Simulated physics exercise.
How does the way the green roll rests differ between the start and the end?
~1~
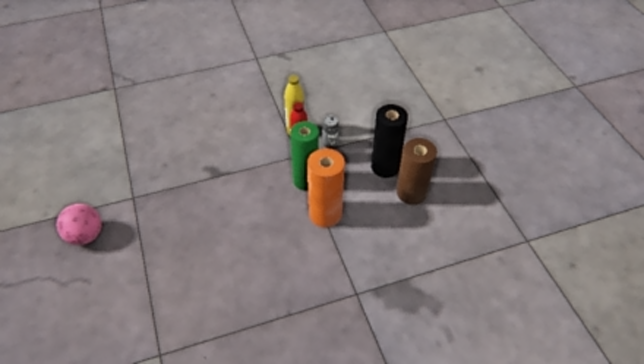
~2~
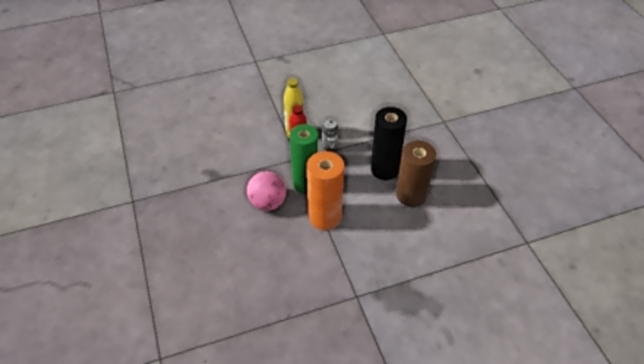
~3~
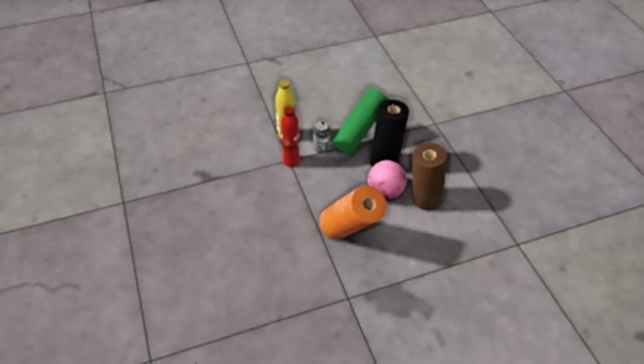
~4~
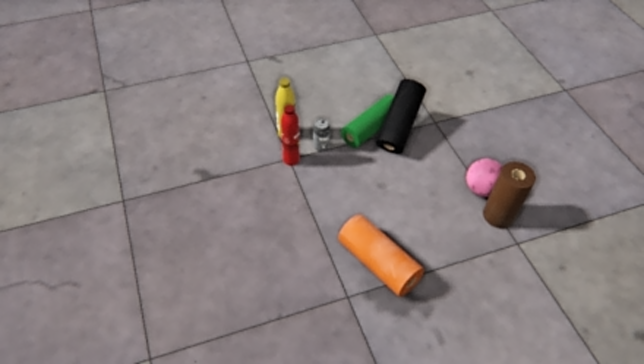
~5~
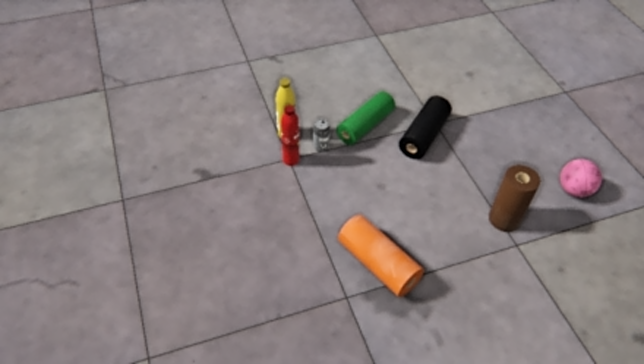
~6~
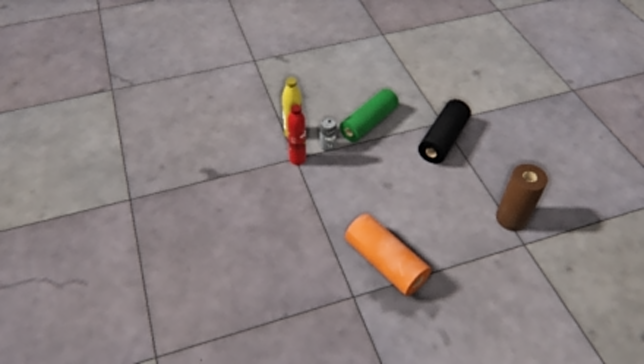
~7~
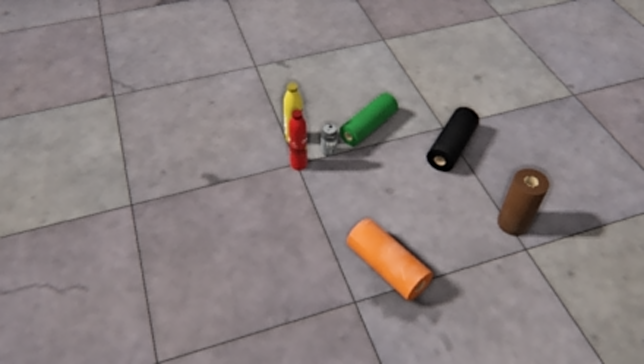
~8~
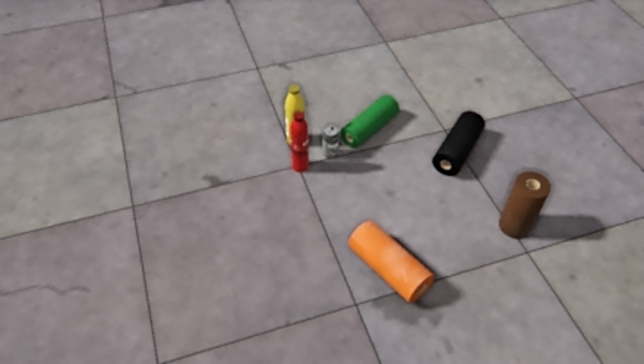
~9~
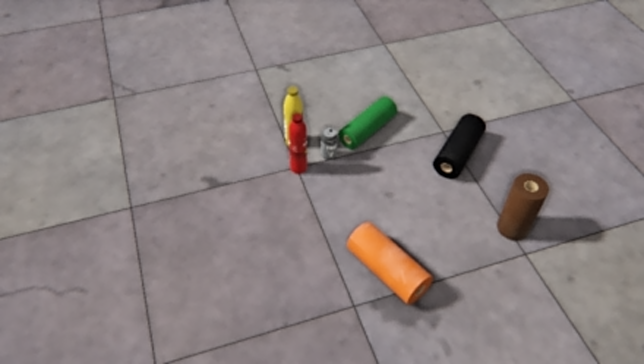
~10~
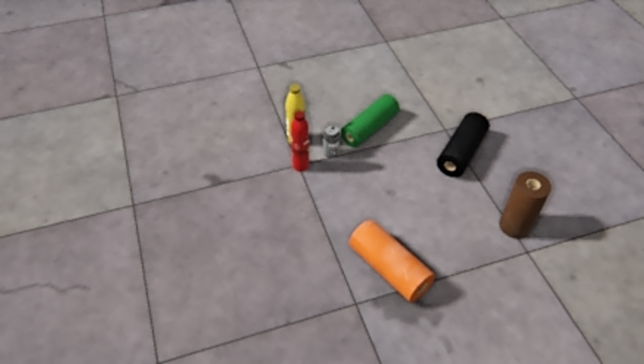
At the start the green roll stands upright, and at the end it lies on its side.
A pink ball rolls right into standing rolls, toppling the green, orange and black ones.
